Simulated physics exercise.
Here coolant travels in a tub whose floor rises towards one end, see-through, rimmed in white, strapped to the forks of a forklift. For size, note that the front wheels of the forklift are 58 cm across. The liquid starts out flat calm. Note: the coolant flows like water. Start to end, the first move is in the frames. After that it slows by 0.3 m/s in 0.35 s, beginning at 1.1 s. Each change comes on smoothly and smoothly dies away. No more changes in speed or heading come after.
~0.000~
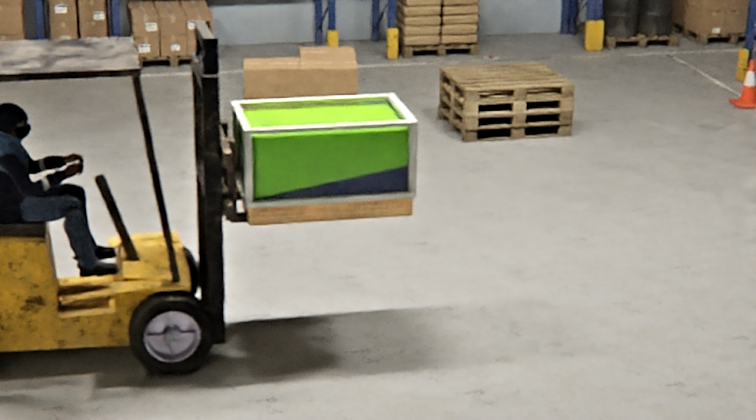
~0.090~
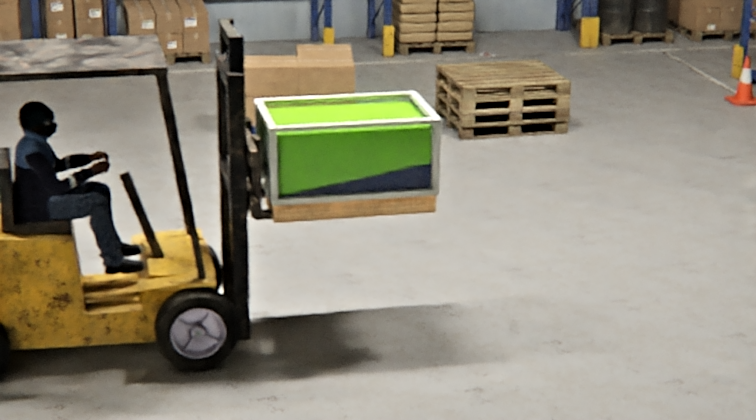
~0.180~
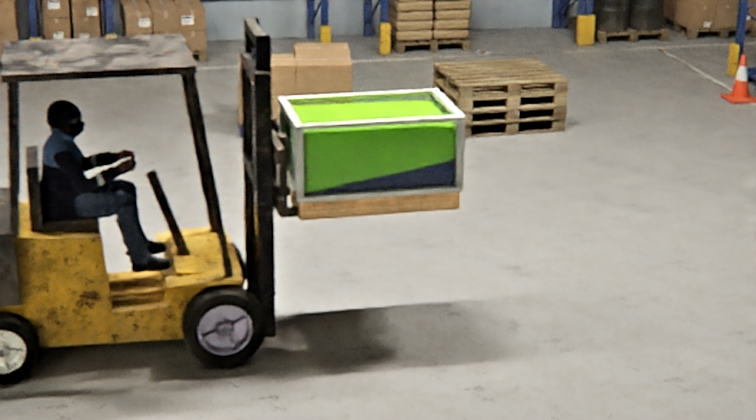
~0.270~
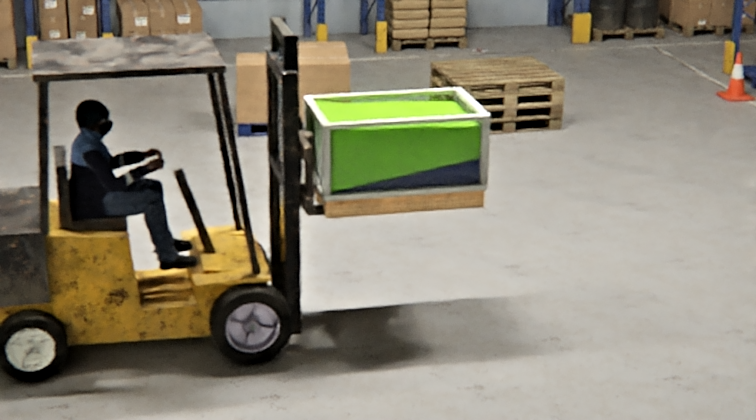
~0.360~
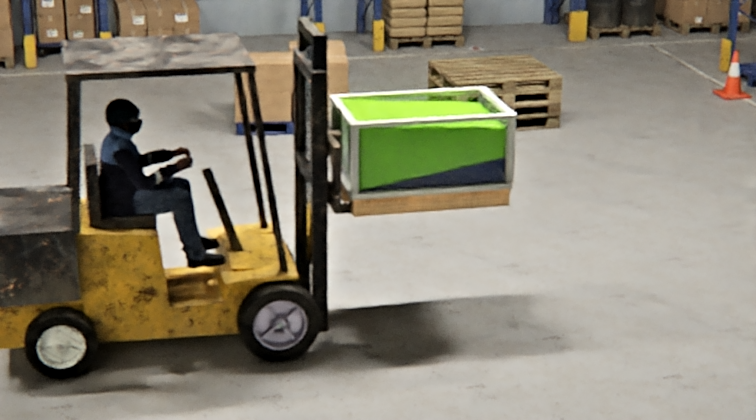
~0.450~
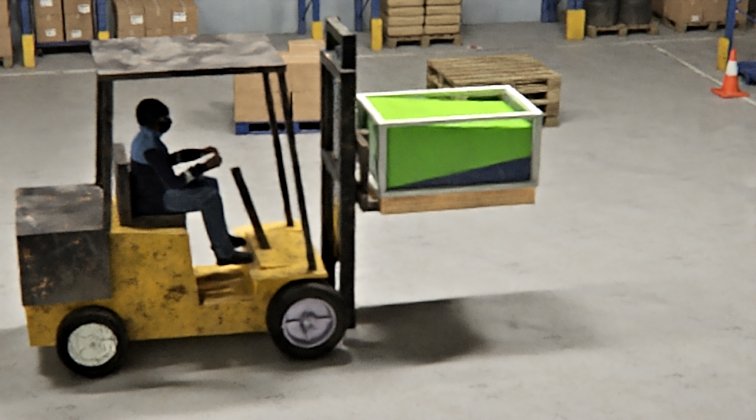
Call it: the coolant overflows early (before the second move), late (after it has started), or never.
Never.
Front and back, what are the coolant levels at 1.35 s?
Measured: Front = 50 cm, back = 40 cm.
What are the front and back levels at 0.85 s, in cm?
It reads roughly 46 cm up front and 46 cm at the back.
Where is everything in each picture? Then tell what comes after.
In the first picture, the coolant reaches (381, 107) at the front end; it reaches (251, 114) at the back end; no slope yet; the front is on the right, levels are read along the far wall; a wheel hub at (173, 339).
In the second picture, the coolant reaches (403, 104) at the front end; it reaches (274, 111) at the back end; no slope yet.
In the third picture, the coolant reaches (426, 102) at the front end; it reaches (299, 109) at the back end; hardly any slope.
In the fourth picture, the coolant reaches (449, 103) at the front end; it reaches (324, 106) at the back end; it is heaped 2° towards the back.
In the fifth picture, the coolant reaches (473, 106) at the front end; it reaches (350, 101) at the back end; it is heaped 5° towards the back.
In the sixth picture, the coolant reaches (498, 105) at the front end; it reaches (376, 100) at the back end; it is heaped 6° towards the back; a wheel hub at (310, 325).
After 0.85 s it stands 46 cm high behind and 46 cm in front; all of it is still inside.
After 1.35 s it stands 39 cm high behind and 51 cm in front; all of it is still inside.
After 1.95 s it stands 51 cm high behind and 43 cm in front; all of it is still inside.
After 4.43 s all of it is still inside.
